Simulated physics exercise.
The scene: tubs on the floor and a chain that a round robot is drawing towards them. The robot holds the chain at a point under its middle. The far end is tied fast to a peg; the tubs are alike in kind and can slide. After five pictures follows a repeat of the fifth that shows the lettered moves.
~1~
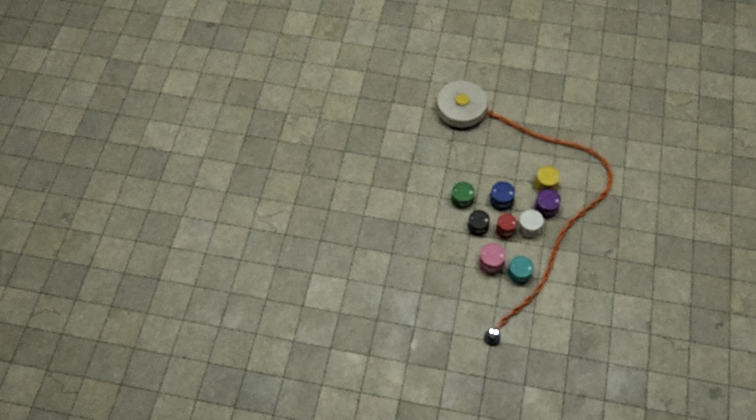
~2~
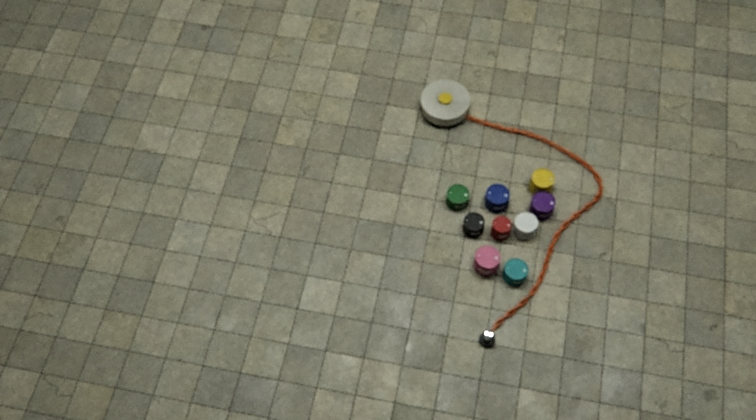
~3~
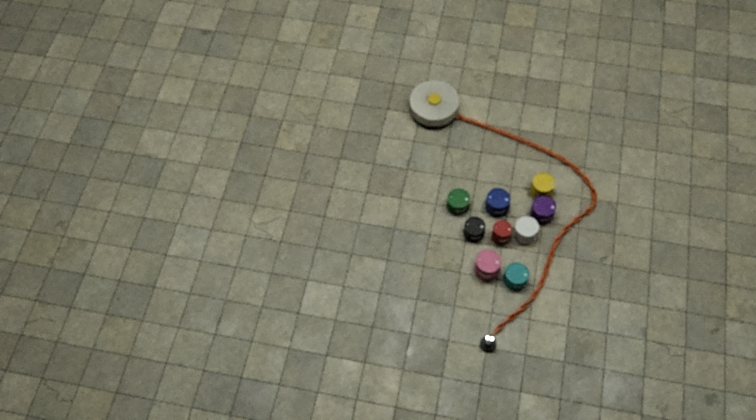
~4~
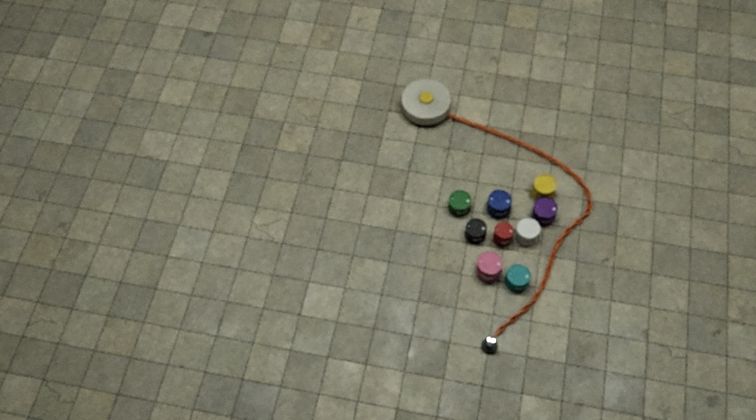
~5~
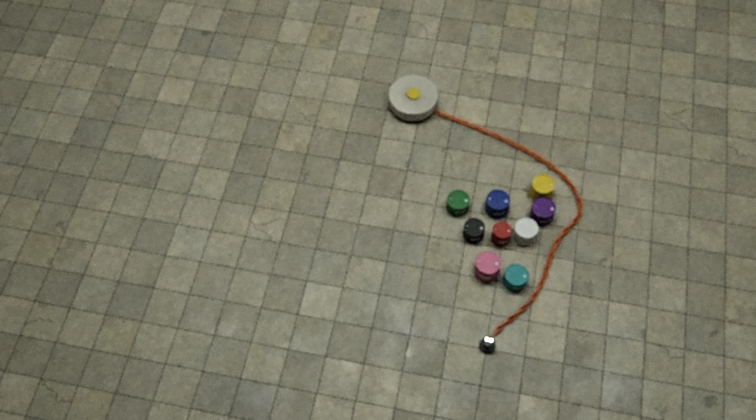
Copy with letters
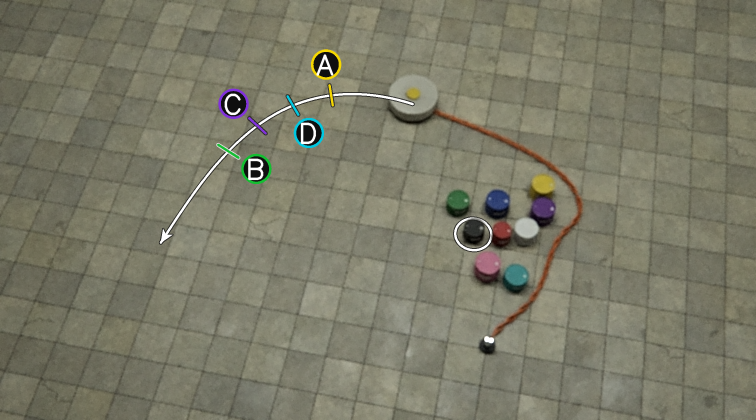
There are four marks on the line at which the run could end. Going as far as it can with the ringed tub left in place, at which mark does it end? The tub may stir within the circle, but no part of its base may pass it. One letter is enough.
No farther than A.
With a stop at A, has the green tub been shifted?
No.
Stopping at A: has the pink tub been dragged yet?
No.
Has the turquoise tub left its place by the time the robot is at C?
Yes.
On the marked copy, A at (331, 95); B at (228, 151); C at (257, 126); D at (293, 105); the ring at (473, 234); the route from (413, 104) via (262, 122) to (161, 243).
Taking A. A third of the way, robot (384, 92); black tub (474, 231).
Two thirds of the way, robot (357, 89); purple tub (531, 213); black tub (474, 231); yellow tub (519, 195).
When it is over, robot (331, 90); white tub (519, 235); red tub (498, 235); blue tub (482, 212); purple tub (511, 215); turquoise tub (510, 275); black tub (474, 231); yellow tub (497, 198); the black tub is still in its ring.
As for the rest, B drags the ringed tub to (436, 255); C drags the ringed tub to (446, 249); D drags the ringed tub to (459, 241).
